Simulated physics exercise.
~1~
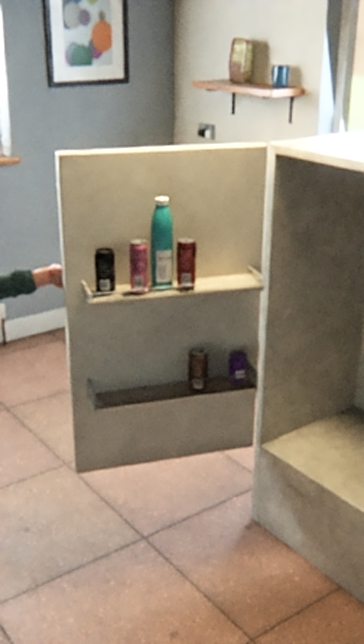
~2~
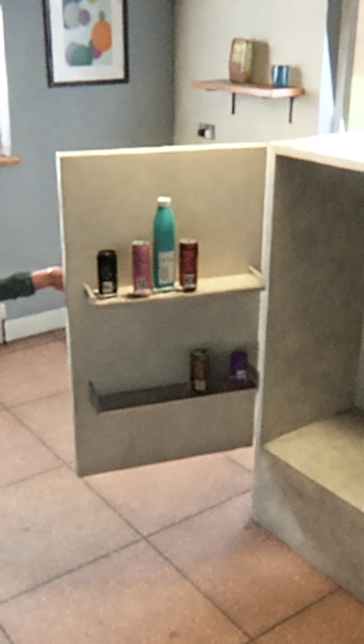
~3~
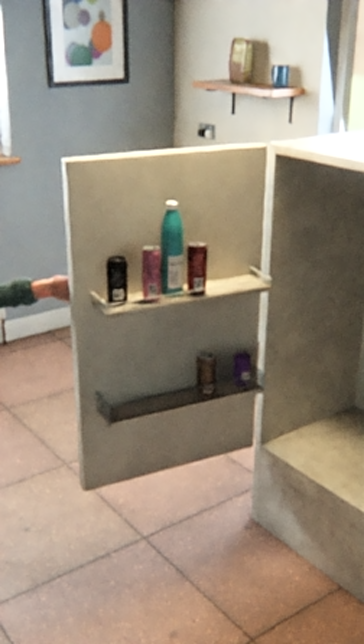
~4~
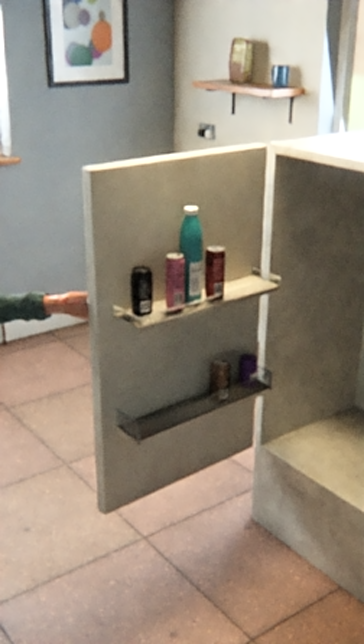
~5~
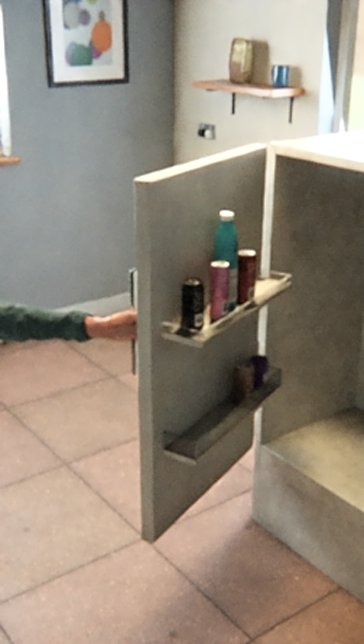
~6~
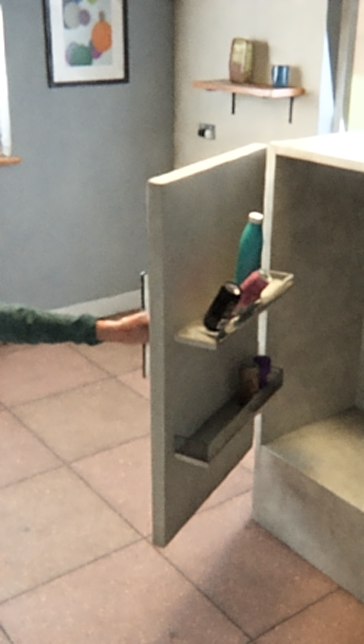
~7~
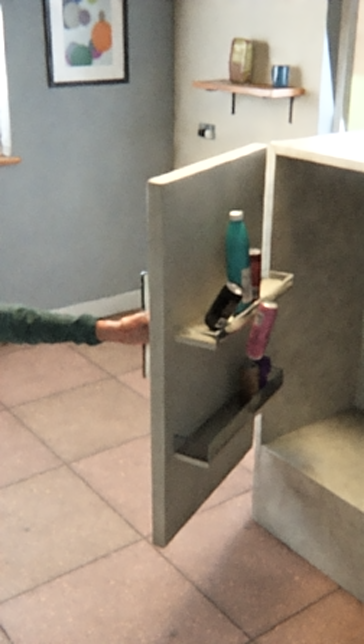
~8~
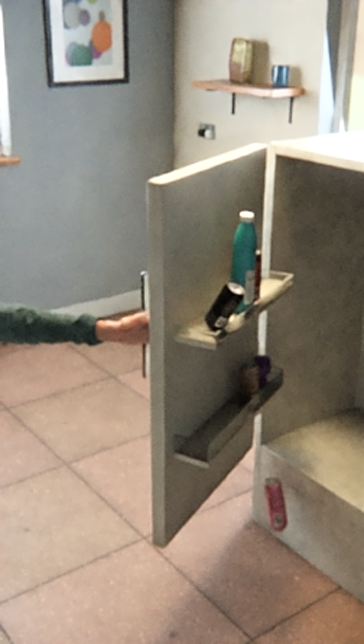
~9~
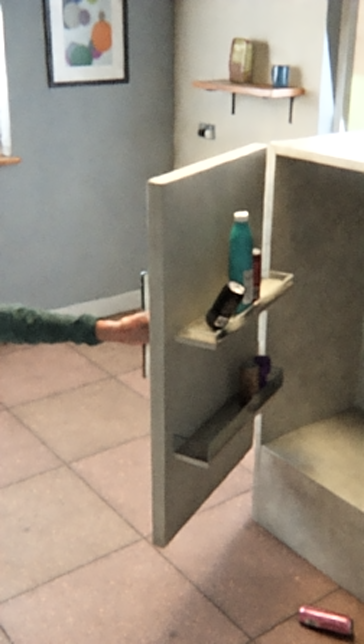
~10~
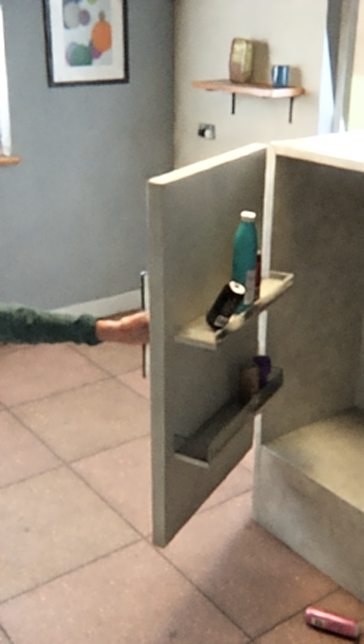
In a room with a tiled floor, a hand swung a fridge door partway shut and stopped, making the cans on its upper rack tip; a pink one tumbled out onto the floor, while a black one stayed leaning beside the upright turquoise bottle.
